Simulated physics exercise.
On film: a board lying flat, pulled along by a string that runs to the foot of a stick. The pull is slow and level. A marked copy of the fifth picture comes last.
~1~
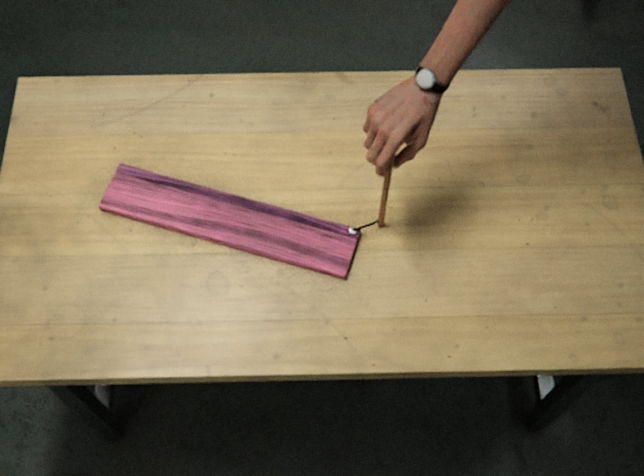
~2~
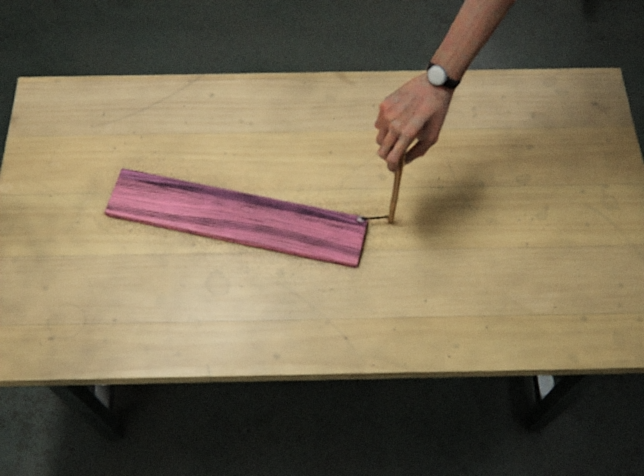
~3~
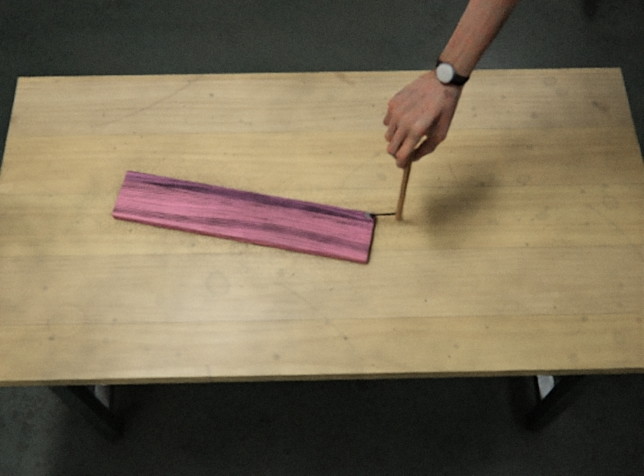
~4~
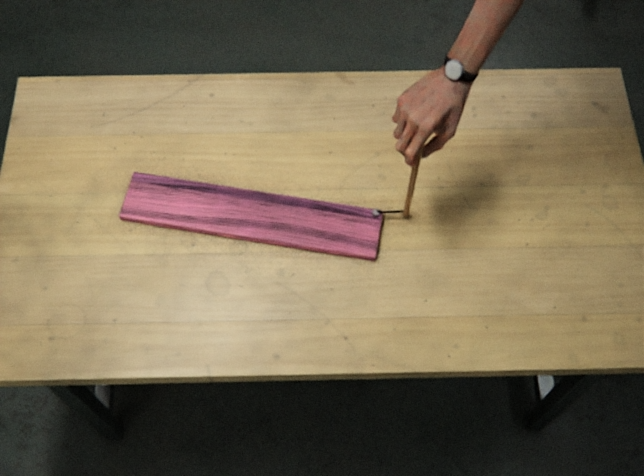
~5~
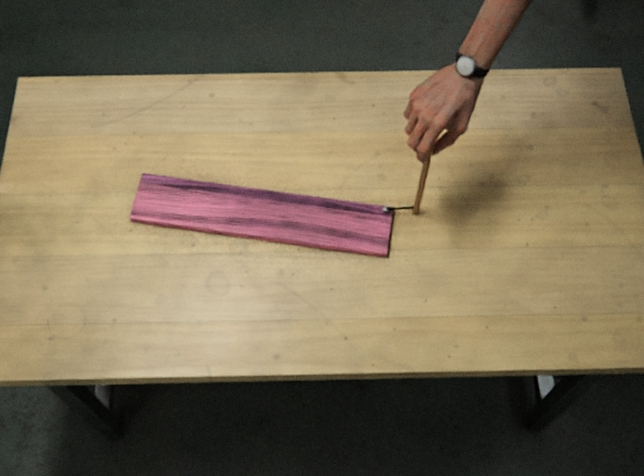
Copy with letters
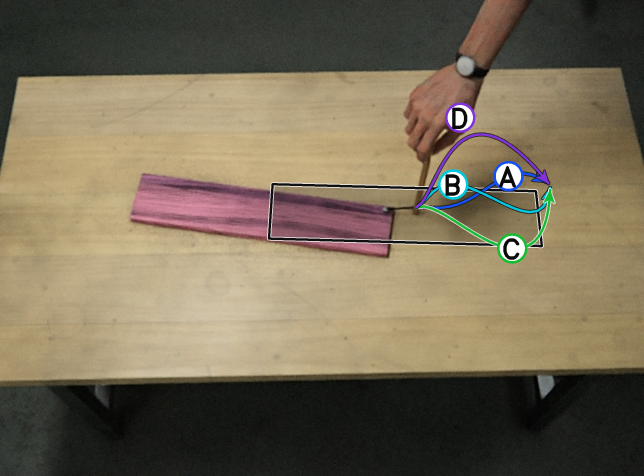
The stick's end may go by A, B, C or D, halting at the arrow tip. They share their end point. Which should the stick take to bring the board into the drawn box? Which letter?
The stick should follow C.
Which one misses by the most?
D.
On the marked copy, A from (417, 207) via (483, 191) to (546, 182); B from (417, 207) via (484, 194) to (550, 188); C from (417, 207) via (504, 247) to (550, 190); D from (417, 207) via (468, 137) to (549, 184); the outline at (405, 215).
Following C. Soon after the start, foot of the stick (478, 237), middle of the board (322, 218).
Later, foot of the stick (539, 236), middle of the board (383, 226).
In the end, foot of the stick (550, 187), middle of the board (404, 215); it lies in the outline.
As for the rest, A leaves its middle at (399, 197); B leaves its middle at (400, 203); D leaves its middle at (398, 182).
